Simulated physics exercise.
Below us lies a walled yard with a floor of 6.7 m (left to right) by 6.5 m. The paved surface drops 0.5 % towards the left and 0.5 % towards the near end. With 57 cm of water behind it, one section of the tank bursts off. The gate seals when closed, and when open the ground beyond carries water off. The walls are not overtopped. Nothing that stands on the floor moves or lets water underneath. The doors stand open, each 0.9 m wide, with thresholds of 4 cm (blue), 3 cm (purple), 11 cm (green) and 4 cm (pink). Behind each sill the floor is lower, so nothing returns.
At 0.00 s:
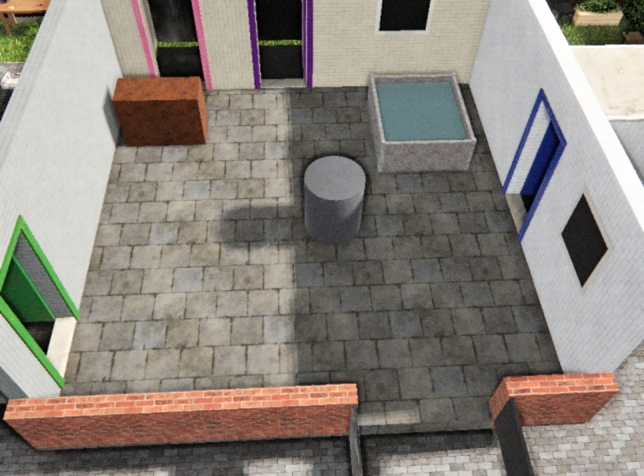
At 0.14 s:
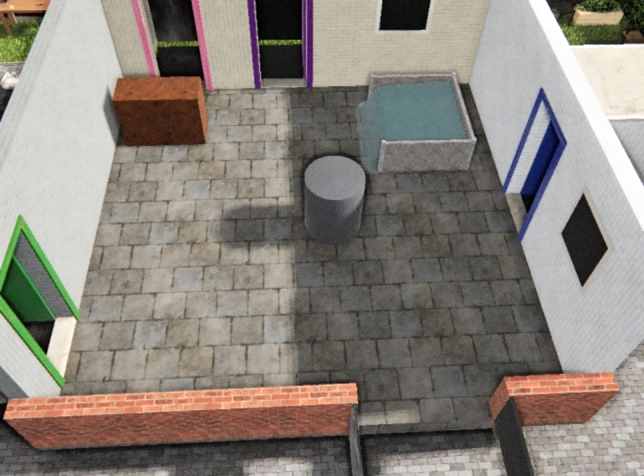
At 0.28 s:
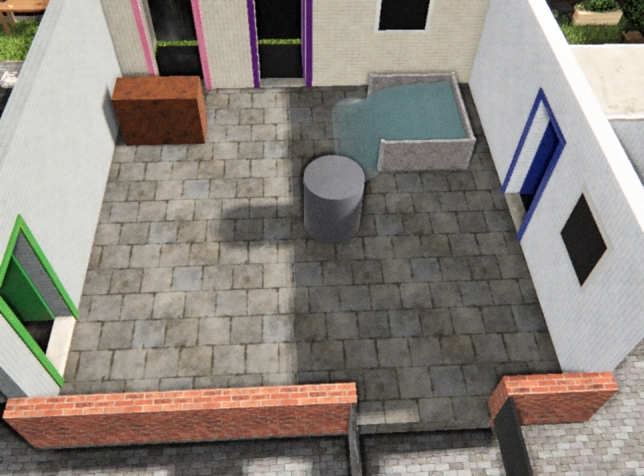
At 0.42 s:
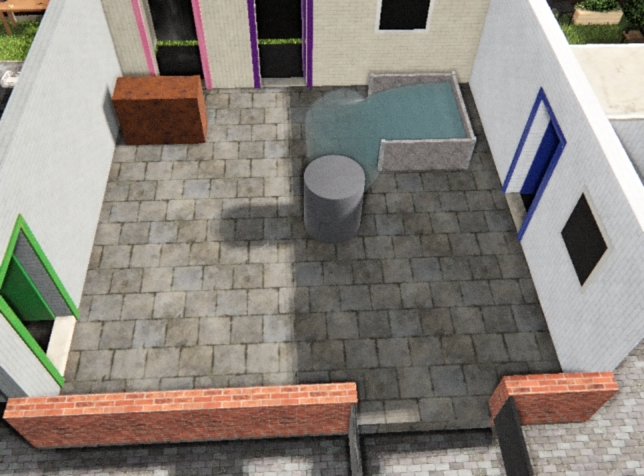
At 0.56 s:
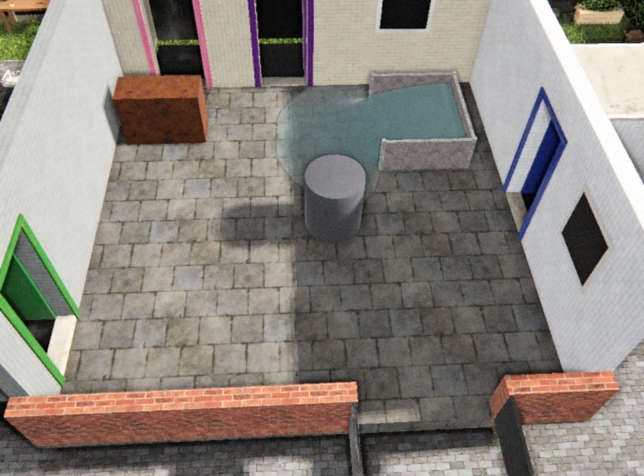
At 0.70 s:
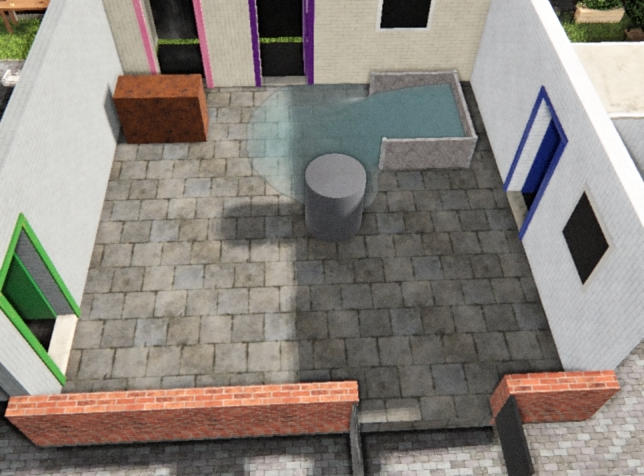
We see a walled paved yard with a grey cylinder, a brown block and a stone tank of water; the tank's left side opens, and water pours out, spreading leftward across the paving behind and around the cylinder.
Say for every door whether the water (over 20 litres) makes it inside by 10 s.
Door by door: At the blue door it stays under the limit; at the purple door it goes over the limit; at the green door it does not reach the limit; at the pink door it goes over the limit.
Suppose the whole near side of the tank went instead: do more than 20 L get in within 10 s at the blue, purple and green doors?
Then: Blue over, purple below, green not over.
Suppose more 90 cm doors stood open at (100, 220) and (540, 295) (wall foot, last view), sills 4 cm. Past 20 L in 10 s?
In turn: Past it, not over.
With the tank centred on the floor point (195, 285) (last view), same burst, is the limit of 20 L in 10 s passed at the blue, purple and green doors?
Then: Blue below, purple not over, green over.
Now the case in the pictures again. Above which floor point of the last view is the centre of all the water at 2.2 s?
Near (275, 142).
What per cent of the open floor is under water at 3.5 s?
About 45 per cent.
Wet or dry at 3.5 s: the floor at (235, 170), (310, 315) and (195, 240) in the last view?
In that order: Flooded, dry, wet.
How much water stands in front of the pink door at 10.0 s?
Roughly 4.0 cm deep.
After 1.4 s water covers 30 % of the floor and is deepest (27 cm) near (210, 133); blue door not reached, purple door 9 cm at the sill, 3 L in, green door not reached, pink door not reached.
After 2.2 s water covers 40 % of the floor and is deepest (32 cm) near (129, 91); blue door not reached, purple door 8 cm at the sill, 21 L in, green door not reached, pink door 12 cm at the sill, 5 L in.
After 3.5 s water covers 45 % of the floor and is deepest (23 cm) near (124, 115); blue door not reached, purple door 5 cm at the sill, 37 L in, green door 7 cm at the sill, 0 L in, pink door 9 cm at the sill, 45 L in.
After 6.0 s water covers 55 % of the floor and is deepest (15 cm) near (56, 419); blue door not reached, purple door 5 cm at the sill, 43 L in, green door 7 cm at the sill, 0 L in, pink door 8 cm at the sill, 82 L in.
After 10.0 s water covers 80 % of the floor and is deepest (7 cm) near (56, 419); blue door not reached, purple door 2 cm at the sill, 52 L in, green door 6 cm at the sill, 0 L in, pink door 4 cm at the sill, 97 L in.
